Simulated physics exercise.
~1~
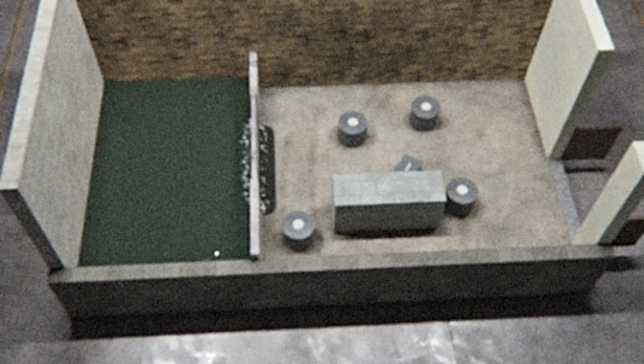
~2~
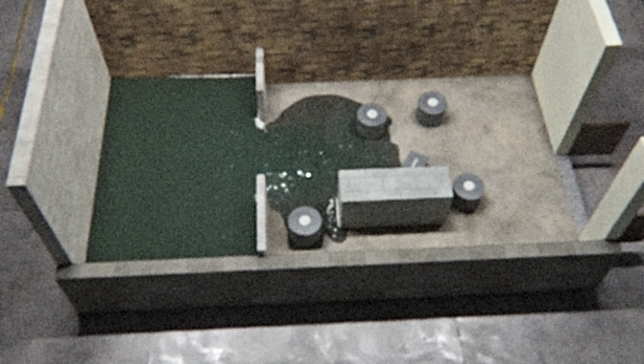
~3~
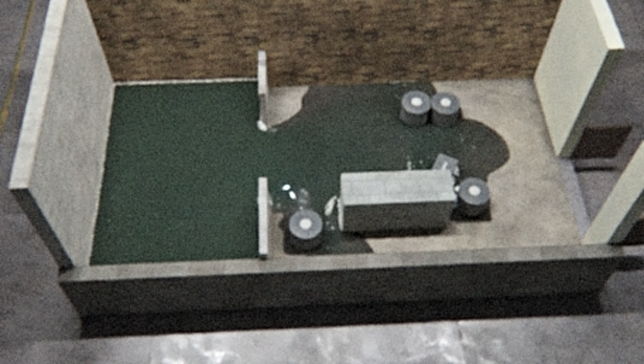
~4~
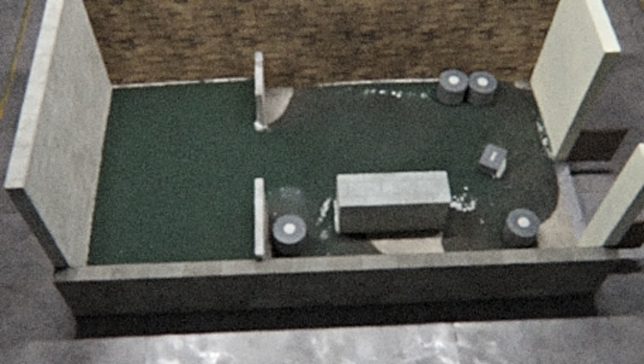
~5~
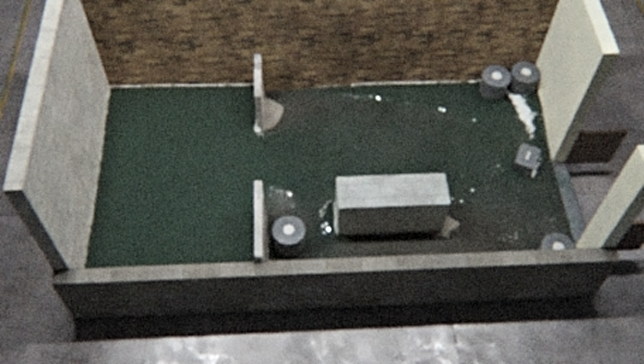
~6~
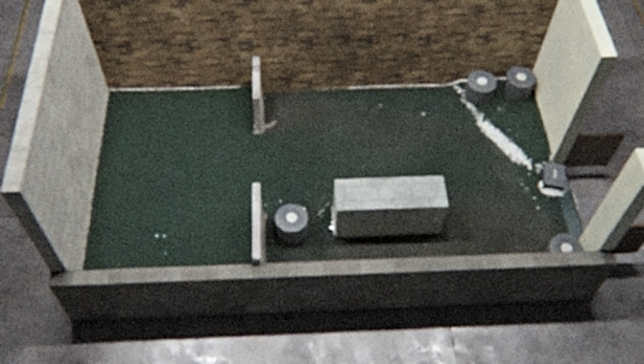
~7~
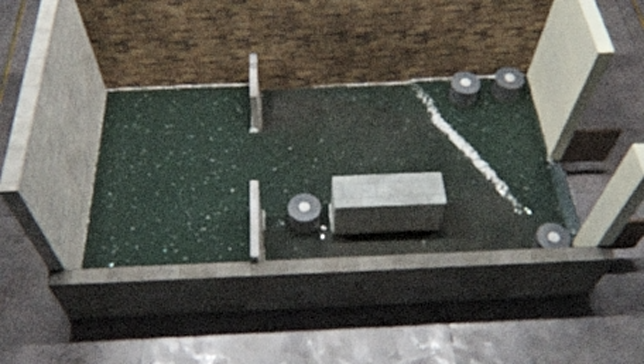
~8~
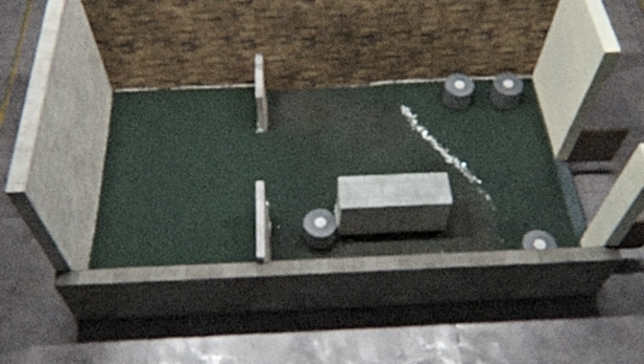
Dark green water bursts through the partition, spreads around a block, and leaves grey tubs drifting.
